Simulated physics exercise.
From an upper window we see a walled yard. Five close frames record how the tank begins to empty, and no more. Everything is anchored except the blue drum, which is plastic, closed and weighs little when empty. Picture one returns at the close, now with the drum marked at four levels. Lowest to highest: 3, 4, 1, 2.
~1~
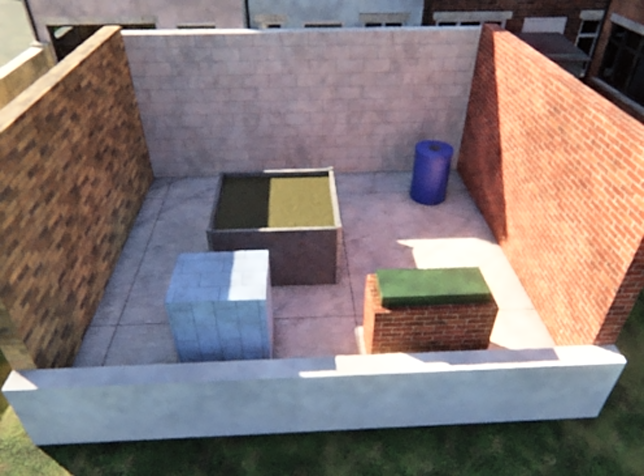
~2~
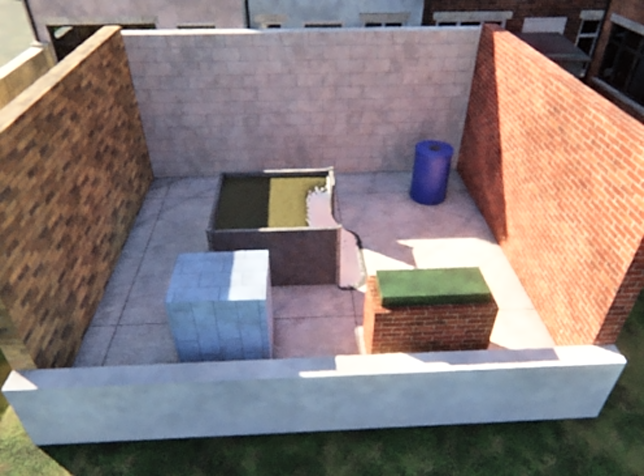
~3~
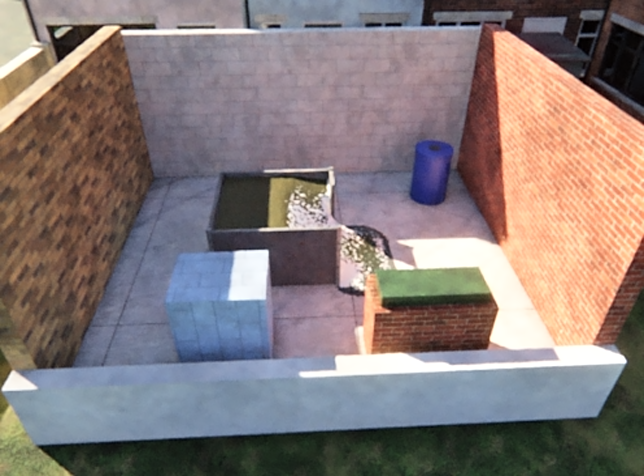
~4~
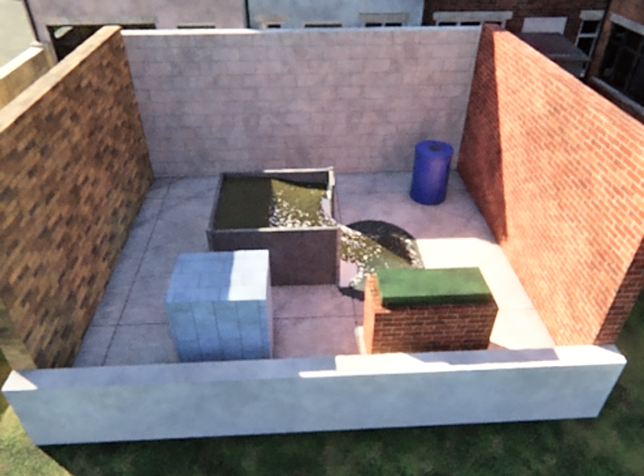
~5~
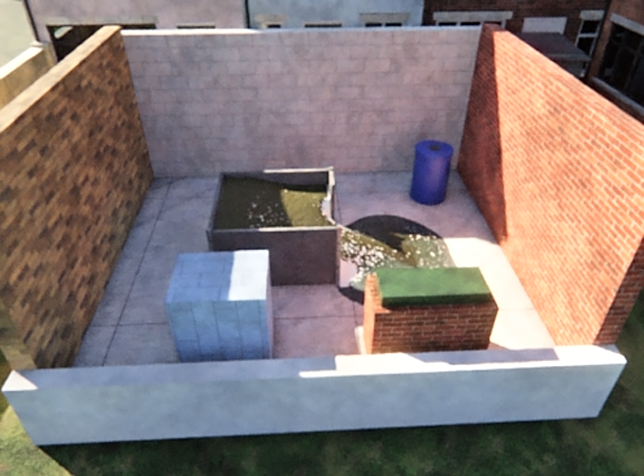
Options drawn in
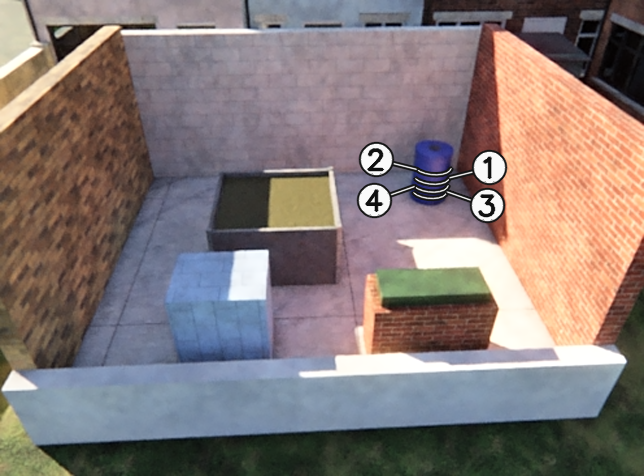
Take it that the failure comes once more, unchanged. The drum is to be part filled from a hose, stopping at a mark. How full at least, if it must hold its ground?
Mark 4 just does it.
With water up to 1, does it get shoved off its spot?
No.
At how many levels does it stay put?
Three.
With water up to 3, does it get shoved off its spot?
Yes, it does.
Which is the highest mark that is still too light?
That is mark 3.
In white, 1 at (435, 184); 2 at (436, 174); 3 at (433, 198); 4 at (434, 192); from the bottom up 3, 4, 1, 2.
Choosing 1, it does not move.
Choosing 2, it does not move.
Choosing 3, it is pushed about twice its own width away.
Choosing 4, it does not move.
